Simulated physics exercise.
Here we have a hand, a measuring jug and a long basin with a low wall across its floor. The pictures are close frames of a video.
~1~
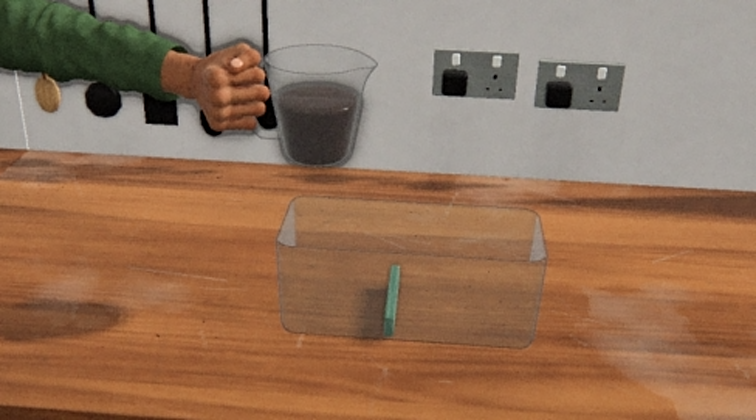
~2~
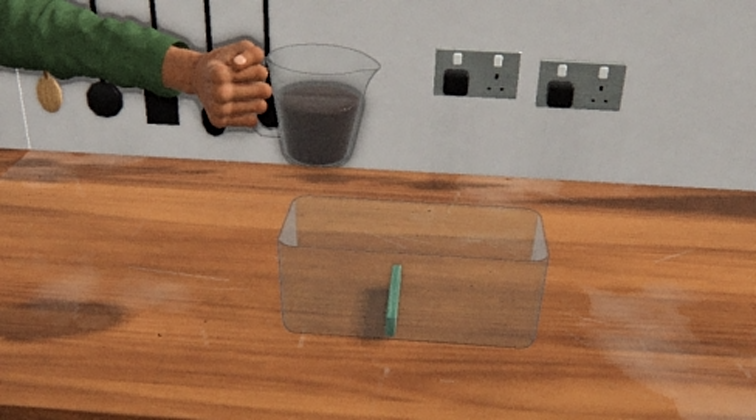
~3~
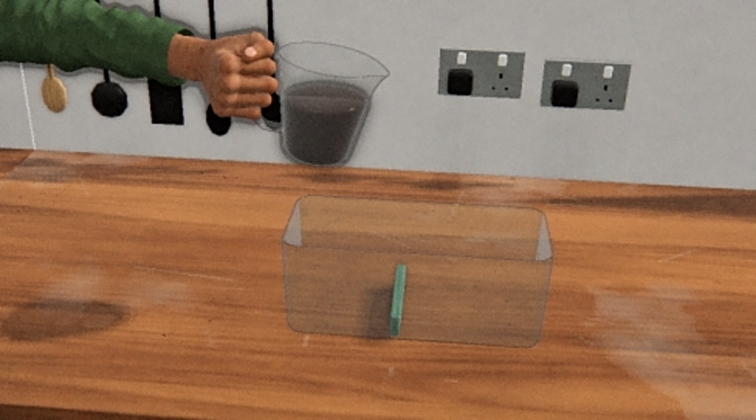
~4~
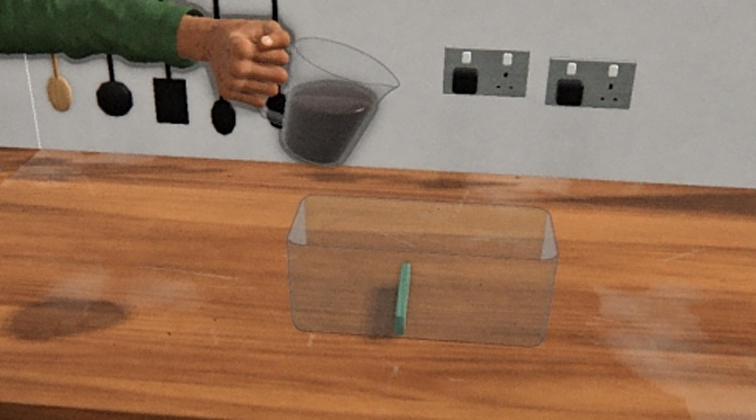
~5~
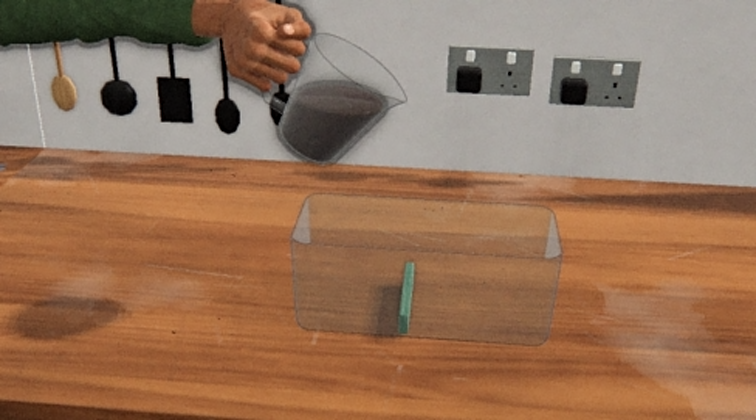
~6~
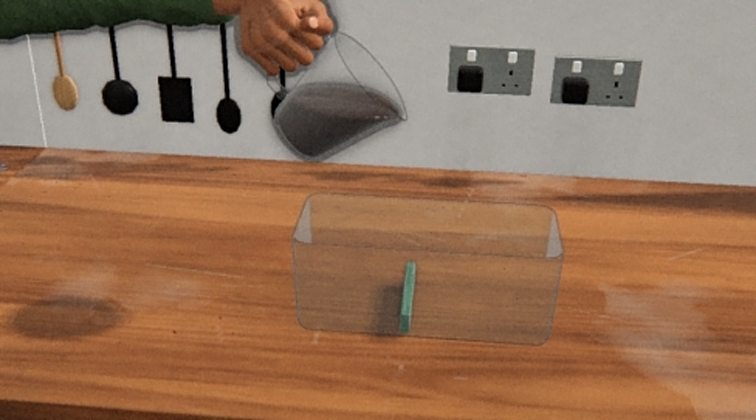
A hand in a green sleeve held a clear jug of dark liquid upright, then steadily tilted it far over to the right above a long, clear basin with a low green wall inside.
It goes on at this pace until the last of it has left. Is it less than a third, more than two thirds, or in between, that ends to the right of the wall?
In the end above two thirds is right of the wall.
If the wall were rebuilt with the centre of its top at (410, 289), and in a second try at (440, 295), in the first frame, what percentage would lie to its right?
Roughly 50 per cent, and 10 per cent.
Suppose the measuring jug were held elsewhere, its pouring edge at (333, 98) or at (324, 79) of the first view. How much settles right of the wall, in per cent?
About 15 and 15 per cent.
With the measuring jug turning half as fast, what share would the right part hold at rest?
About 90 per cent.
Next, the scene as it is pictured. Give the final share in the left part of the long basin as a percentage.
Some 10 per cent.
A moment on, the measuring jug is tipped right over and 45 per cent is still to pour, 0 is left of the wall and 23 right of it.
Next, the measuring jug is tipped right over and 3 per cent is still to pour, 10 is left of the wall and 79 right of it.
Then the measuring jug is tipped right over and 0 per cent is still to pour, 11 is left of the wall and 87 right of it.
Later the measuring jug is tipped right over and 0 per cent is still to pour, 12 is left of the wall and 86 right of it.
In the end 12 per cent lies left of the wall, 86 right of it and 2 outside.
